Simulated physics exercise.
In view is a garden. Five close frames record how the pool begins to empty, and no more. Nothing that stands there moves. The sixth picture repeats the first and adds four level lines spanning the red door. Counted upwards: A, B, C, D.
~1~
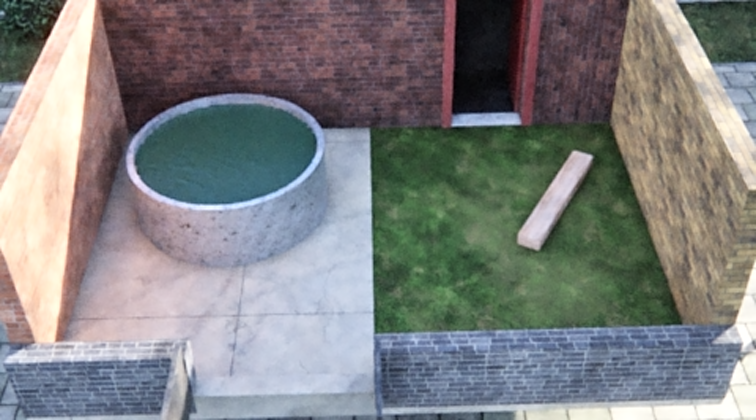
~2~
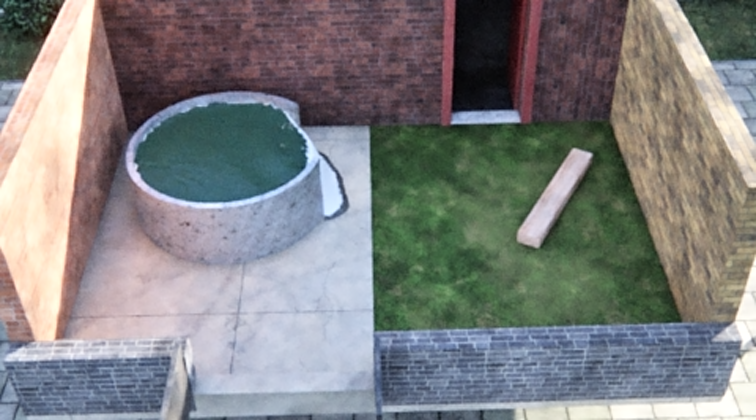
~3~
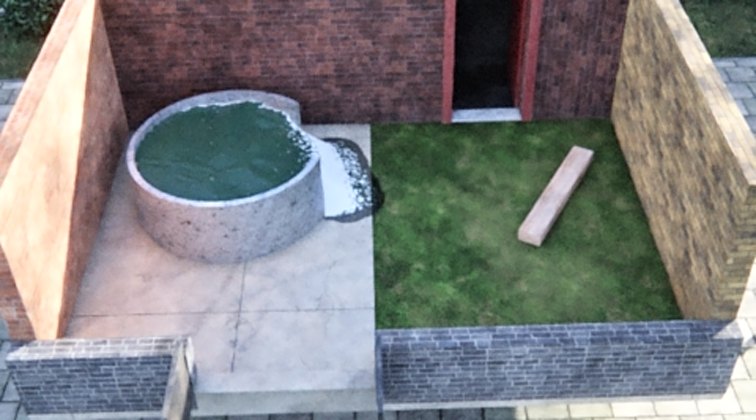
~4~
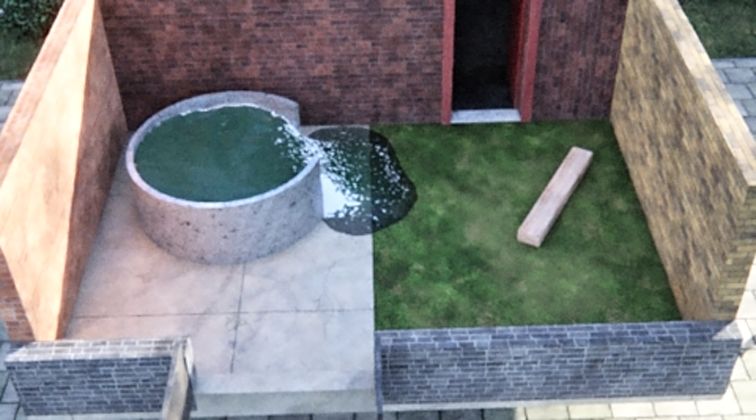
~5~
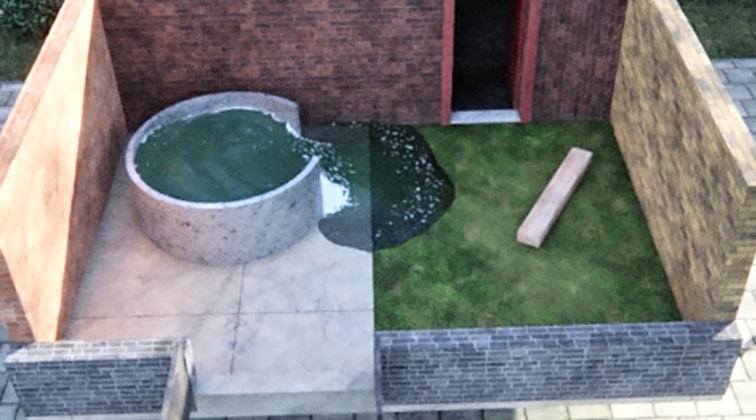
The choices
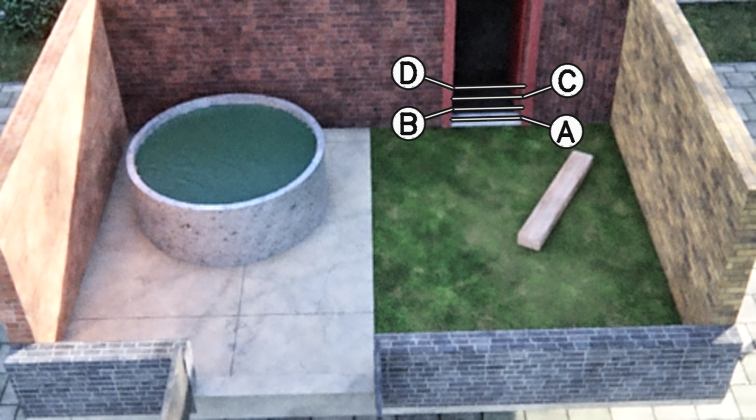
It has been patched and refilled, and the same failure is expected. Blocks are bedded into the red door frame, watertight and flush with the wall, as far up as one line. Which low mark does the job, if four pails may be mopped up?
It is B.
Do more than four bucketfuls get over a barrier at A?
Yes.
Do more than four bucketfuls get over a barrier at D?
No, that is safe.
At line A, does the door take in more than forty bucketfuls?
No, it does not.
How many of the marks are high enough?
Three of the four.
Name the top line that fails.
The answer is A.
On the marked copy, A at (486, 118); B at (487, 108); C at (488, 97); D at (488, 87); from the bottom up A, B, C, D.
Choosing A, about 12 bucketfuls get in.
Choosing B, nothing gets over.
Choosing C, nothing gets over.
Choosing D, nothing gets over.
